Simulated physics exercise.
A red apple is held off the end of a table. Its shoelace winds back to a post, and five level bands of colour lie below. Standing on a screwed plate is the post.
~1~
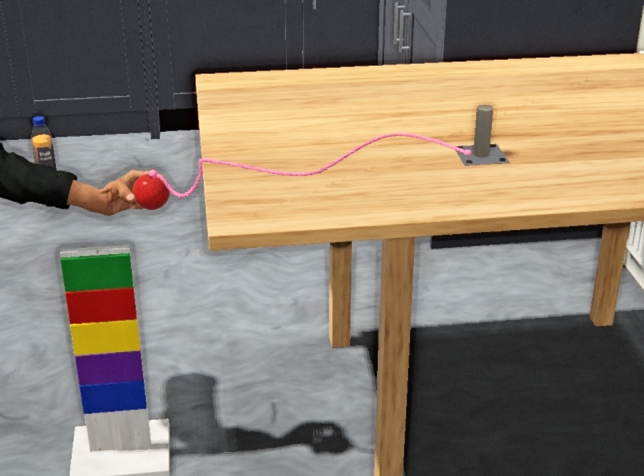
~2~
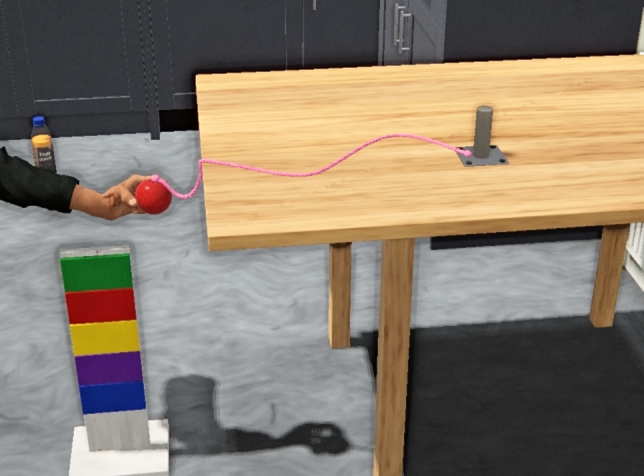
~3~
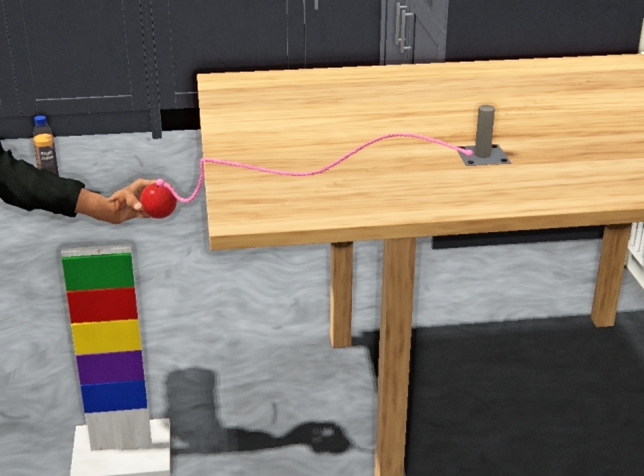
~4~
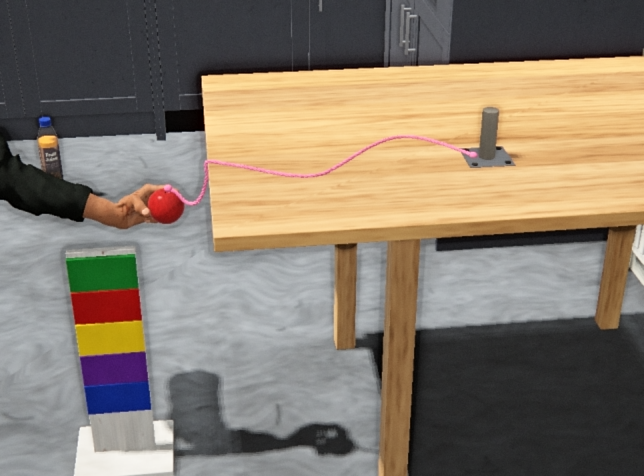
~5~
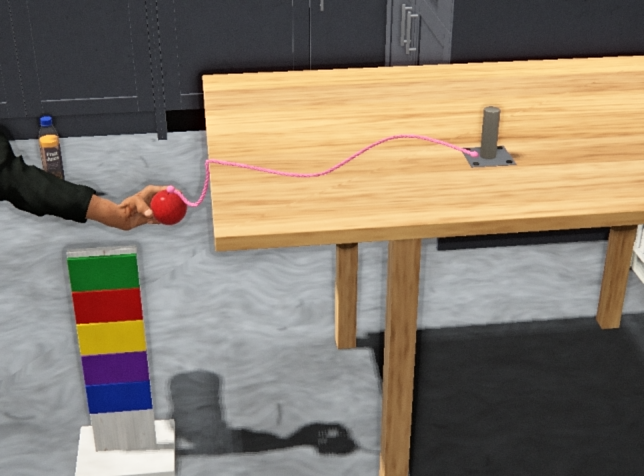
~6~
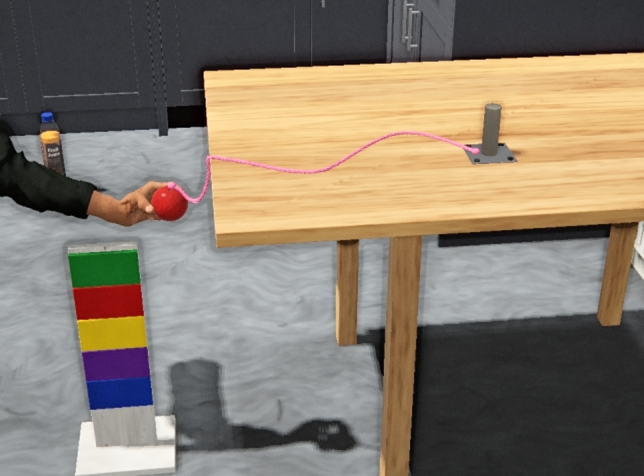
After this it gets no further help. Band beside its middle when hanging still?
Red.
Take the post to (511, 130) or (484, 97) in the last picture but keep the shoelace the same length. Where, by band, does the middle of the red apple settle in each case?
For the first try, green; for the second, green.
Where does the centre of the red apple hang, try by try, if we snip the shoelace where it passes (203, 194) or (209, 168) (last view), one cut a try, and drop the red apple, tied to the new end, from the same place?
First (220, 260), then (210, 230).
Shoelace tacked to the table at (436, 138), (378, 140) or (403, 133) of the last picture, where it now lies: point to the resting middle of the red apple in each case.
Readings in order - (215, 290), (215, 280), (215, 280).
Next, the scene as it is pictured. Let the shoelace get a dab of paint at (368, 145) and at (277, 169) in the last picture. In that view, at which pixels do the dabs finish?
They finish at (338, 151) and (218, 150) respectively.
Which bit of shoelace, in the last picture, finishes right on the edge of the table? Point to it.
It's the piece you see at (265, 167).
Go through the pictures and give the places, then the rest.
The first picture shows red apple (152, 191); green (97, 274); red (102, 307); yellow (106, 338); purple (110, 369); blue (113, 398).
The second picture shows red apple (154, 196); shoelace through (441, 144) (376, 141) (332, 166) (269, 172) (202, 170).
The third picture shows red apple (159, 201).
The fourth picture shows red apple (166, 206); shoelace through (447, 146) (381, 142) (337, 167) (275, 173) (207, 170).
The fifth picture shows red apple (169, 207).
The sixth picture shows red apple (170, 203); shoelace through (449, 142) (384, 138) (339, 163) (277, 169) (210, 166).
Soon after, apple near (180, 297); level with red.
Then, apple near (241, 290); level with red.
Further on, apple near (204, 296); level with red.
At rest, apple near (214, 297); level with red. The red one.
